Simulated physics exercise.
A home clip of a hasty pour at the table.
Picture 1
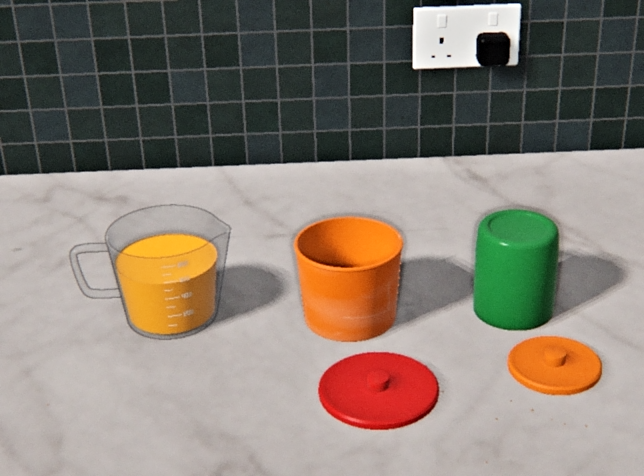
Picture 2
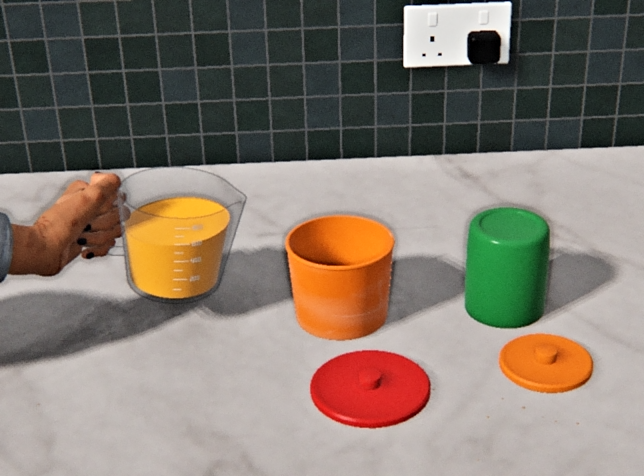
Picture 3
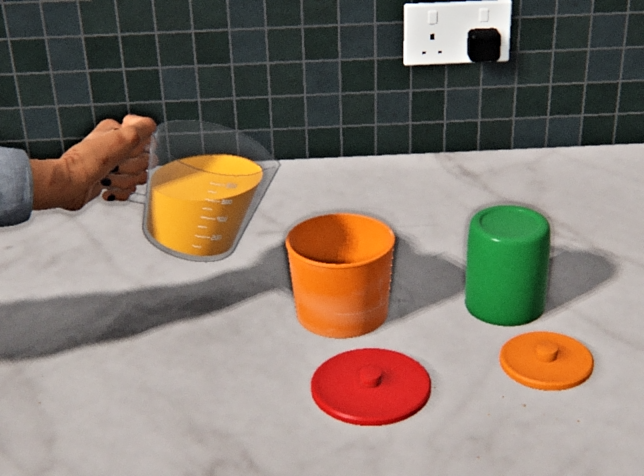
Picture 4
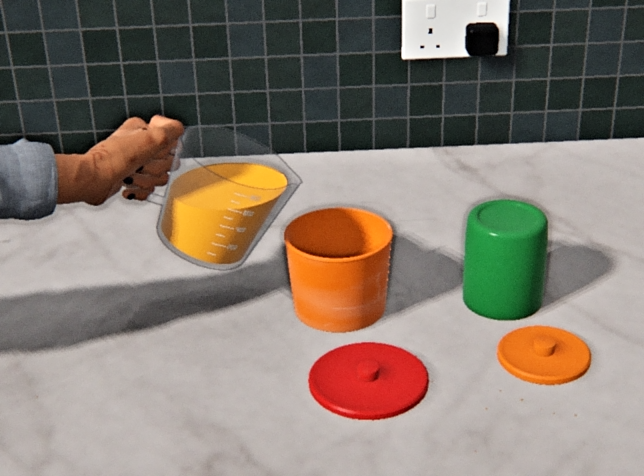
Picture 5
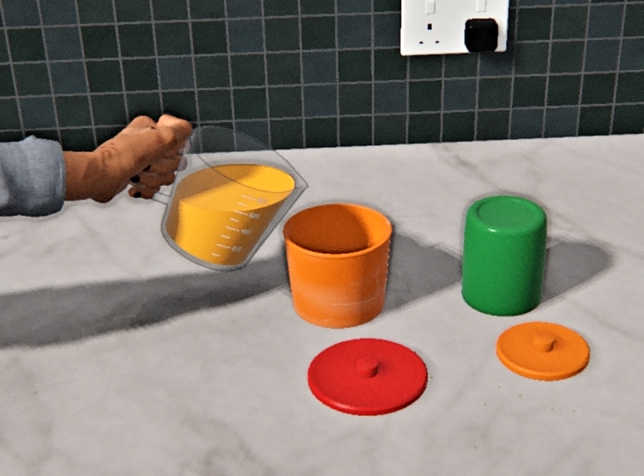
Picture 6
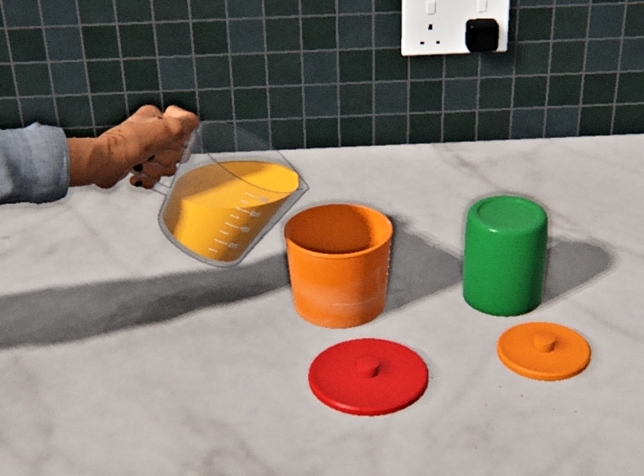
A hand in a grey-blue sleeve grips a clear measuring jug of orange-yellow liquid on a pale marbled counter, seen from slightly above against dark green tiles and a white socket. An open orange tub stands centrally, an upside-down green mug to its right, with red and orange lids in front. The hand lifts the jug rightward and tilts it toward the tub, then nearly stills, as the view shifts slightly.
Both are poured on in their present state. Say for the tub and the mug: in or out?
In the end looks like the tub will keep the pour; looks like the mug will turn the pour away.
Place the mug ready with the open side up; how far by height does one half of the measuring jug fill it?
55 per cent, roughly.
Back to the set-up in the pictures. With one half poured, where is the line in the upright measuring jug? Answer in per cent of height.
35 %.
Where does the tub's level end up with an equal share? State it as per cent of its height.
35 out of a hundred, or close to it.
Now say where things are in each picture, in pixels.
Before the pour; measuring jug (168, 271) about two thirds full; tub (349, 281) open; mug (516, 271) upside down, in the first picture.
The measuring jug is on its way; measuring jug about two thirds full, surface at (176, 222); tub (341, 279) open, in the second picture.
Tilting; measuring jug (201, 190) about two thirds full; mug (508, 267) upside down, in the third picture.
No stream yet; measuring jug (220, 198) tipped 25° with all of its load; tub (339, 271) open, in the fourth picture.
Still nothing leaves it; measuring jug (226, 199) tipped 25° with all of its load; mug (504, 257) upside down, in the fifth picture.
On the point of pouring; measuring jug (225, 195) tipped 30° with all of its load; tub (339, 268) open; mug (505, 257) upside down, in the sixth picture.
A moment on, the orange juice goes into the tub.
Further on, it runs off the upturned base of the mug.
When it is over, the tub has its share inside; the mug is empty, in a puddle.
